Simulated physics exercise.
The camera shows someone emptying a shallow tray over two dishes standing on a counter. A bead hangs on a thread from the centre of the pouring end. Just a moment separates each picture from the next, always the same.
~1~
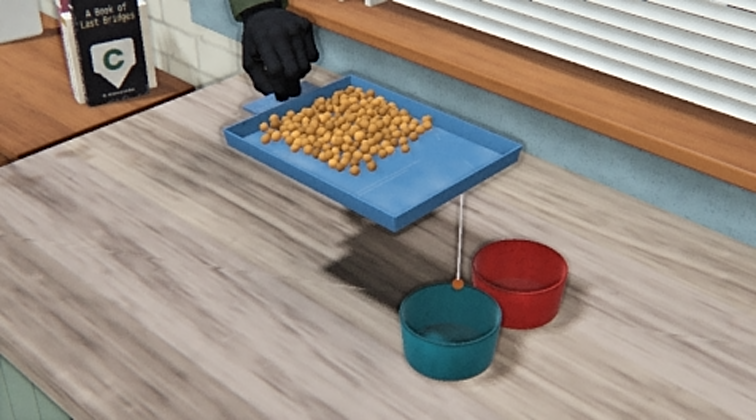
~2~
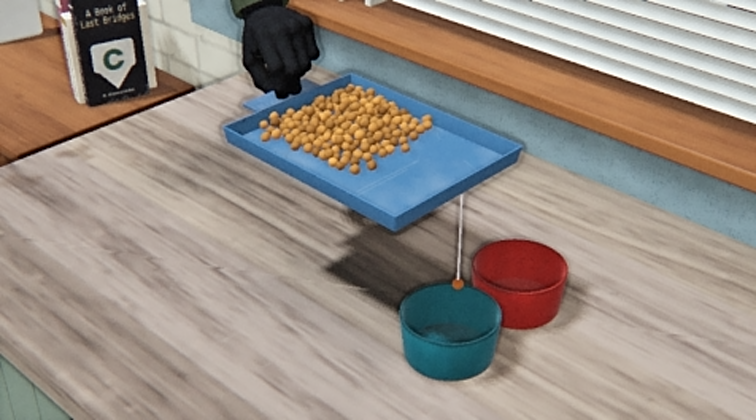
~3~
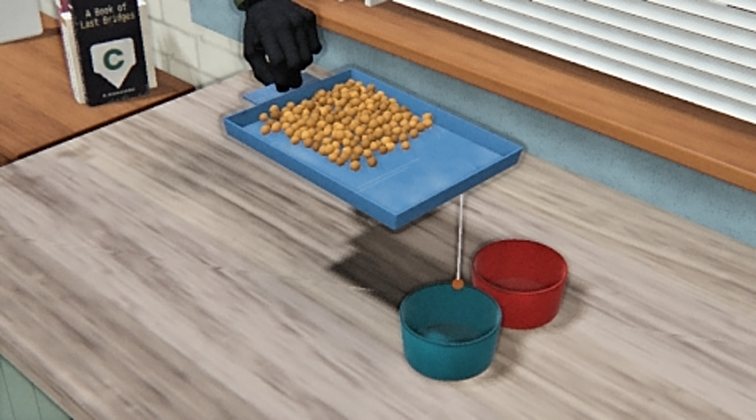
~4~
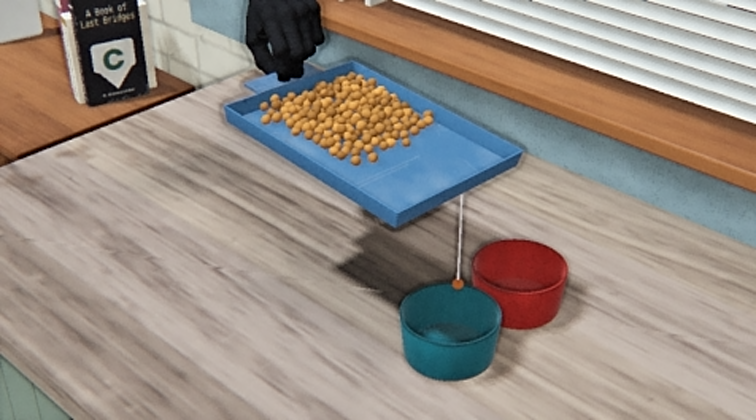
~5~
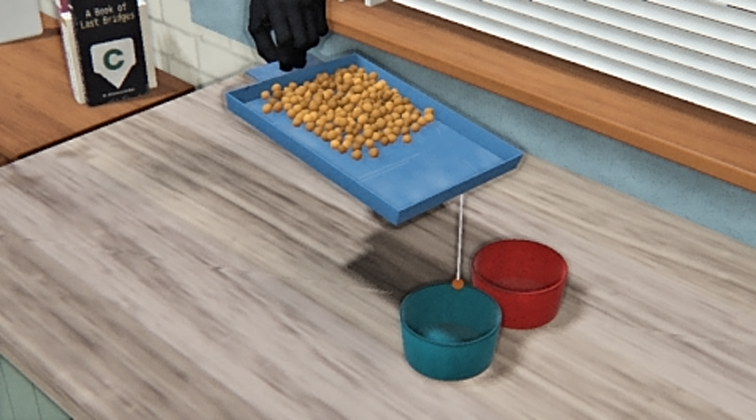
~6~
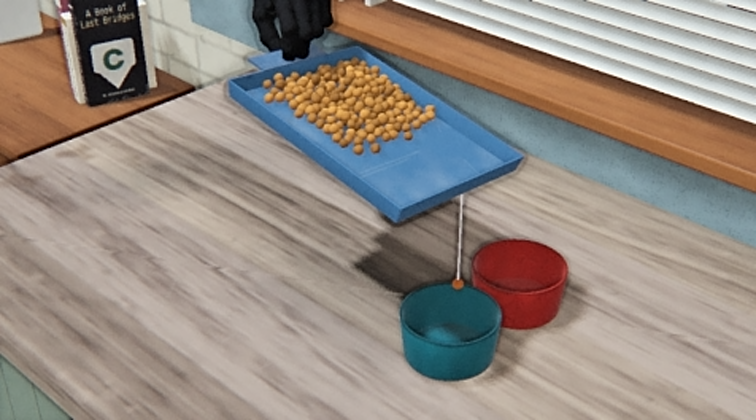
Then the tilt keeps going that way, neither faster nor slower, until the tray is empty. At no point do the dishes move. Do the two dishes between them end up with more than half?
Yes - mostly kept.
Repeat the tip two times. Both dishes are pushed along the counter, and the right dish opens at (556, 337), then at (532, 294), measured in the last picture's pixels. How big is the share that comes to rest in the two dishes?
It comes to near 0 per cent the first time and near 50 per cent the second time.
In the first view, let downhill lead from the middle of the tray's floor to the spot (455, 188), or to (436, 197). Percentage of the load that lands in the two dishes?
You'd see roughly 40 per cent the first time and 30 per cent the second.
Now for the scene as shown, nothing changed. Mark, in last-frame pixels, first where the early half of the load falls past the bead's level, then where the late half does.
I'd place the first part at (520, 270) and the rest at (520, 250).
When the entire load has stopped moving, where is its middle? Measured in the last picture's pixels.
Roughly pixel (524, 304).
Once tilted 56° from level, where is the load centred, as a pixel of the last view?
Roughly (471, 128).
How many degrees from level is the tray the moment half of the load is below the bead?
Roughly 110 degrees.
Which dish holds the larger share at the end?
Observation: The greater share ends in the dish at the right.
Shortly afterwards, tray tipped steeply; all but a few on the tray; only a few in the right dish; only a few outside both; a little in the air.
Next, tray tipped right over; all but a few on the tray; only a few in the left dish; a little in the right dish; only a few outside both; only a few in the air.
Some moments later, tray tipped past a quarter turn; only a few in the left dish; near two thirds in the right dish; near a third outside both.
In the end, tray tipped past a quarter turn; only a few in the left dish; near two thirds in the right dish; near a third outside both.
